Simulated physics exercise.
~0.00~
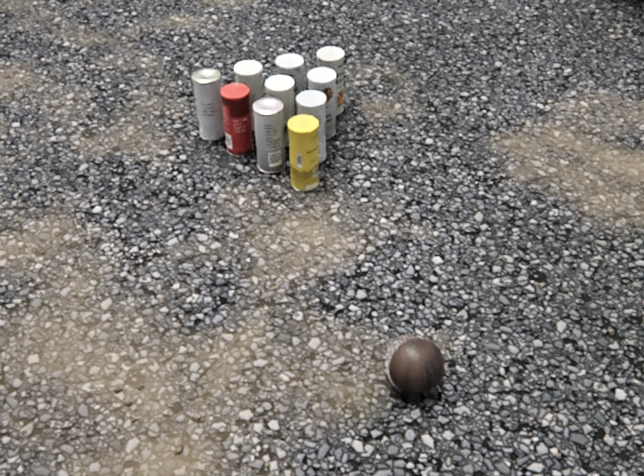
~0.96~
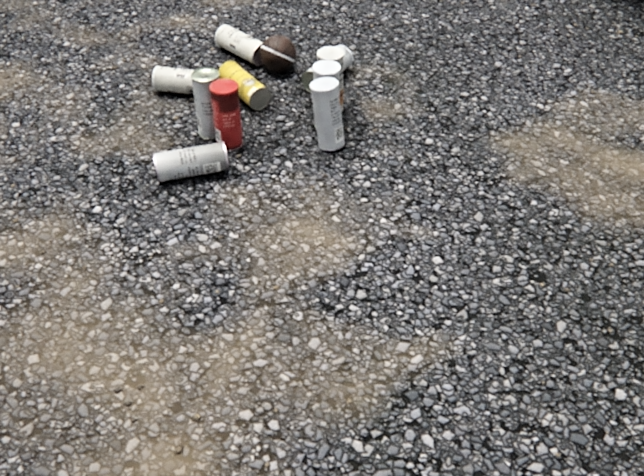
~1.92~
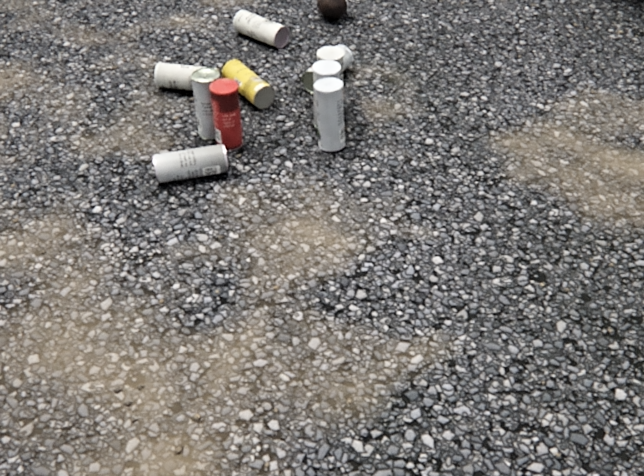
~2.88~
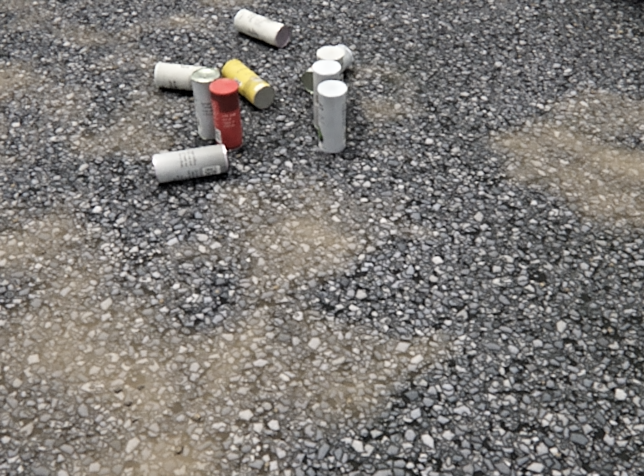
On speckled gravelly ground, a dark ball knocks over several canisters and rolls out of view.
